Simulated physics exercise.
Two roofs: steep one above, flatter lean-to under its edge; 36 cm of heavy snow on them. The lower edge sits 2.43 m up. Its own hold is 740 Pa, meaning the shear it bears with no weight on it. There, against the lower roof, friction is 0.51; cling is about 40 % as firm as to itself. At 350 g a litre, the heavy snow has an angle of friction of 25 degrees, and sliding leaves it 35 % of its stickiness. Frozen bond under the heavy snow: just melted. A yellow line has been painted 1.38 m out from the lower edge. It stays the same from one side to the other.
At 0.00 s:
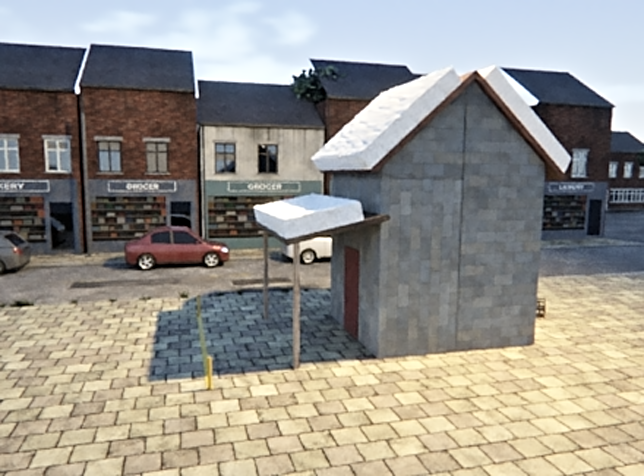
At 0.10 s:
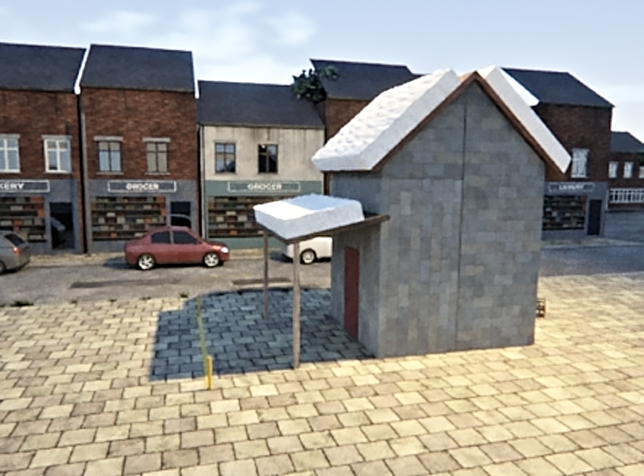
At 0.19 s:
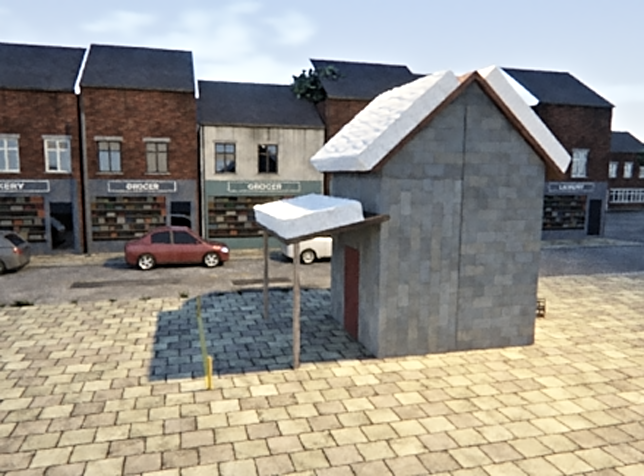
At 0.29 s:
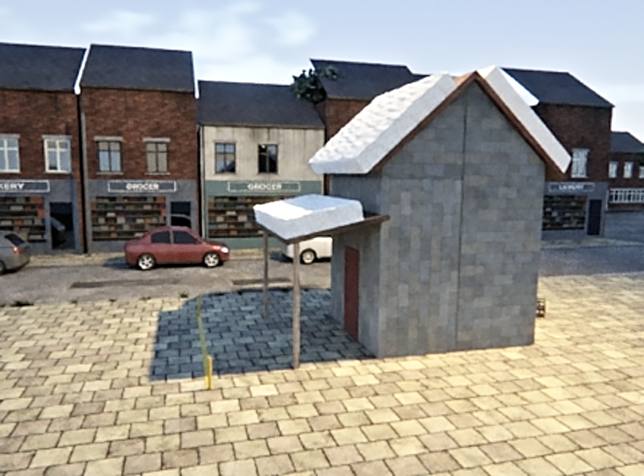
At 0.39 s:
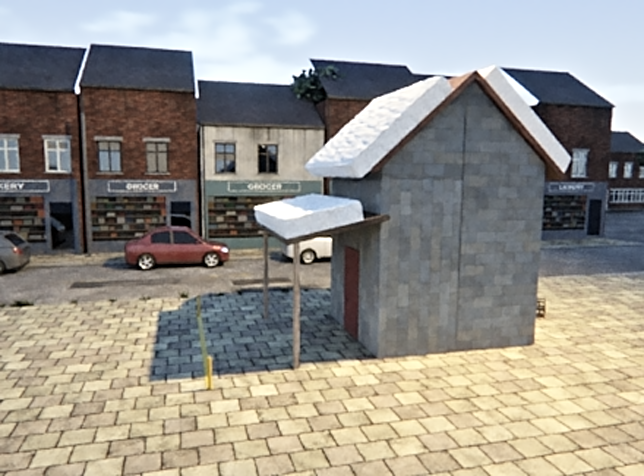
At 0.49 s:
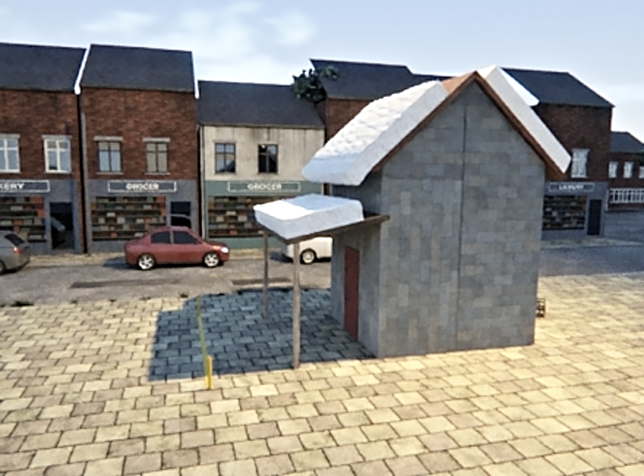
A thick white slab of snow on the steep upper roof of the grey block building barely shifts at first, then slides slowly down the left slope. It pokes farther past the roof's edge above the snow-covered lean-to, and begins cracking, while the parked cars and shops behind stay still.
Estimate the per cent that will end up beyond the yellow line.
Roughly 14 per cent will end up beyond it.
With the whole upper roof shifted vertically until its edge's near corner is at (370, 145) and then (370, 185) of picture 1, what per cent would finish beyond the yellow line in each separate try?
First try 40 %, second try 1 %.
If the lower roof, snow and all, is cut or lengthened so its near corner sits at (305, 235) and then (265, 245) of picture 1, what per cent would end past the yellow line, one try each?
Respectively 25 % and 8 %.
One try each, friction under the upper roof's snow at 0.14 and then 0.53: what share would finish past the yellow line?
First some 30 %, after that some 8 %.
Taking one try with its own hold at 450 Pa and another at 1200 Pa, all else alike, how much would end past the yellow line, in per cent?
It'd be some 30 percent the first time and some 8 percent the second.
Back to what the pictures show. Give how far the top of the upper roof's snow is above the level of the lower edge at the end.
0.9 m, give or take.
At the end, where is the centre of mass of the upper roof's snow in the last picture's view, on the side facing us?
(267, 293), roughly.
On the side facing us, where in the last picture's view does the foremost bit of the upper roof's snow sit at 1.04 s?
(304, 204) or thereabouts.
By 1.04 s, none is below the lower edge and 0 % is past the line.
By 1.69 s, 8 % is below the lower edge and 0 % is past the line.
By 2.35 s, 43 % is below the lower edge and 11 % is past the line.
By 3.00 s, 46 % is below the lower edge and 14 % is past the line.
By 3.80 s, at the end, 47 % is below the lower edge and 14 % is past the line.
